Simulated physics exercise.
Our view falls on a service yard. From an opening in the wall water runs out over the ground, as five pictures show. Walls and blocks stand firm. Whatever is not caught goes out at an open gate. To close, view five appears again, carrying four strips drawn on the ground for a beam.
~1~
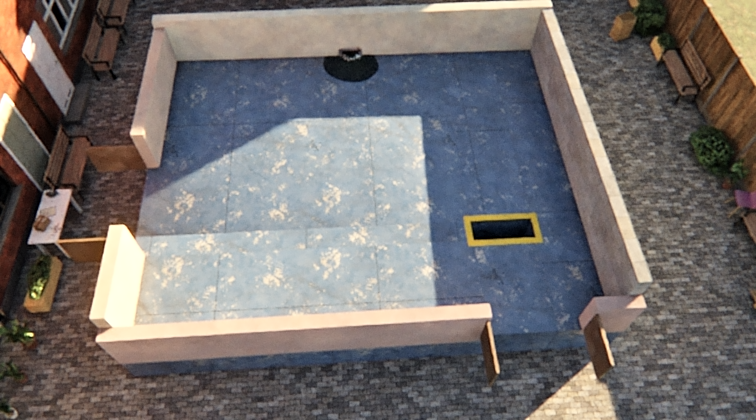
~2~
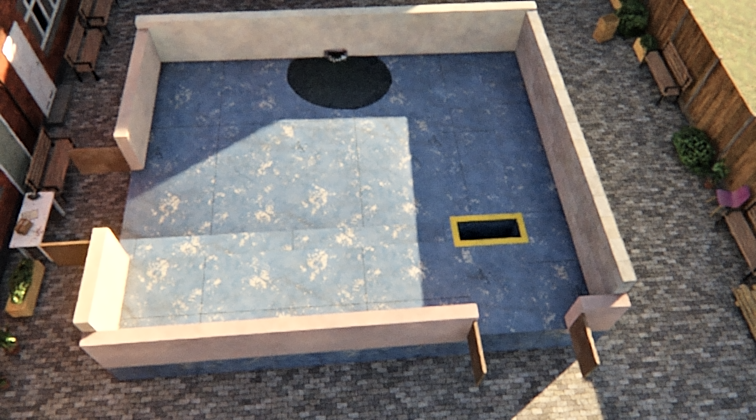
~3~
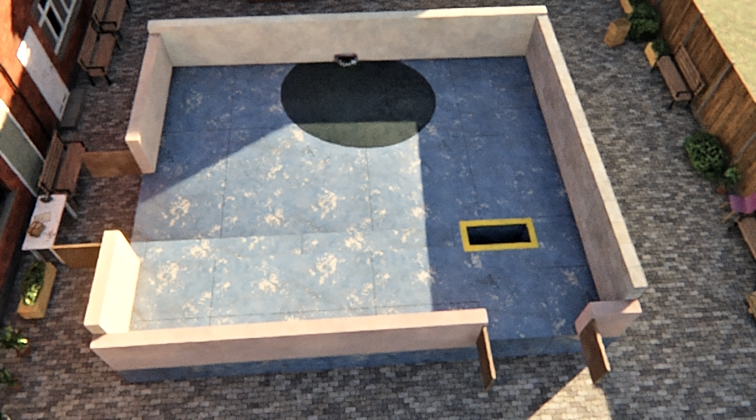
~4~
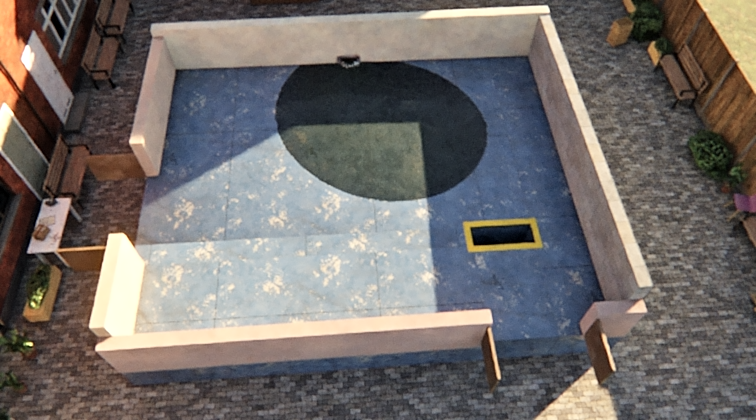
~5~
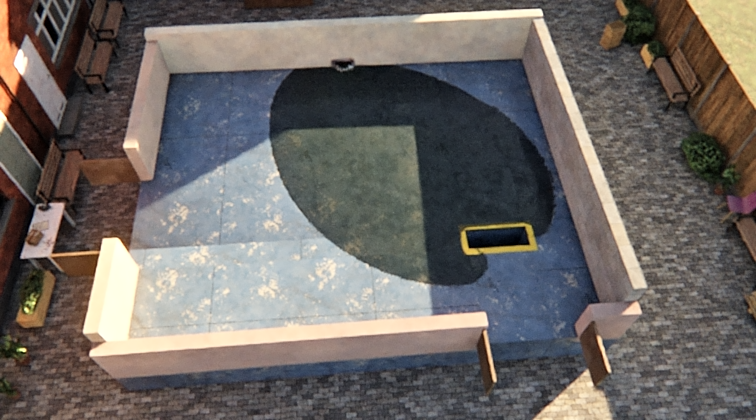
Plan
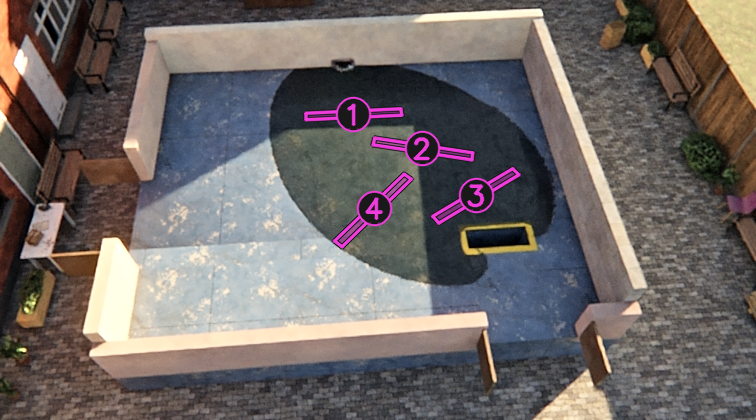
In a walled service yard, dark water spreads from an outfall and reaches the yellow drain.
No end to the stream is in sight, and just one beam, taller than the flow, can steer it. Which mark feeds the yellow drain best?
Choose 4.
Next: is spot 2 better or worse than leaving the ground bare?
Worse.
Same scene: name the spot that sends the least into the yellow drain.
3.
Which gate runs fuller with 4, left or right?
The right gate.
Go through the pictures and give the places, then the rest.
Outfall at (350, 52); yellow drain at (503, 229); open gate at (530, 320); open gate at (152, 209); water covers 2 % of the ground and shows as far out as (376, 71); yellow drain still dry.
Water covers 6 % of the ground and shows as far out as (369, 101); yellow drain still dry.
Water covers 12 % of the ground and shows as far out as (372, 146); yellow drain still dry.
Water covers 23 % of the ground and shows as far out as (455, 181); yellow drain still dry.
Water covers 39 % of the ground and shows as far out as (542, 230); yellow drain taking water.
On the marked copy, 1 from (306, 116) to (401, 111); 2 from (374, 141) to (472, 156); 3 from (435, 219) to (515, 171); 4 from (338, 243) to (407, 176).
If 1 is chosen, about 15 % of the stream runs into the yellow drain, about 84 % out by the gates.
If 2 is chosen, about 18 % of the stream runs into the yellow drain, about 82 % out by the gates.
If 3 is chosen, about 6 % of the stream runs into the yellow drain, about 94 % out by the gates.
If 4 is chosen, about 27 % of the stream runs into the yellow drain, about 72 % out by the gates.
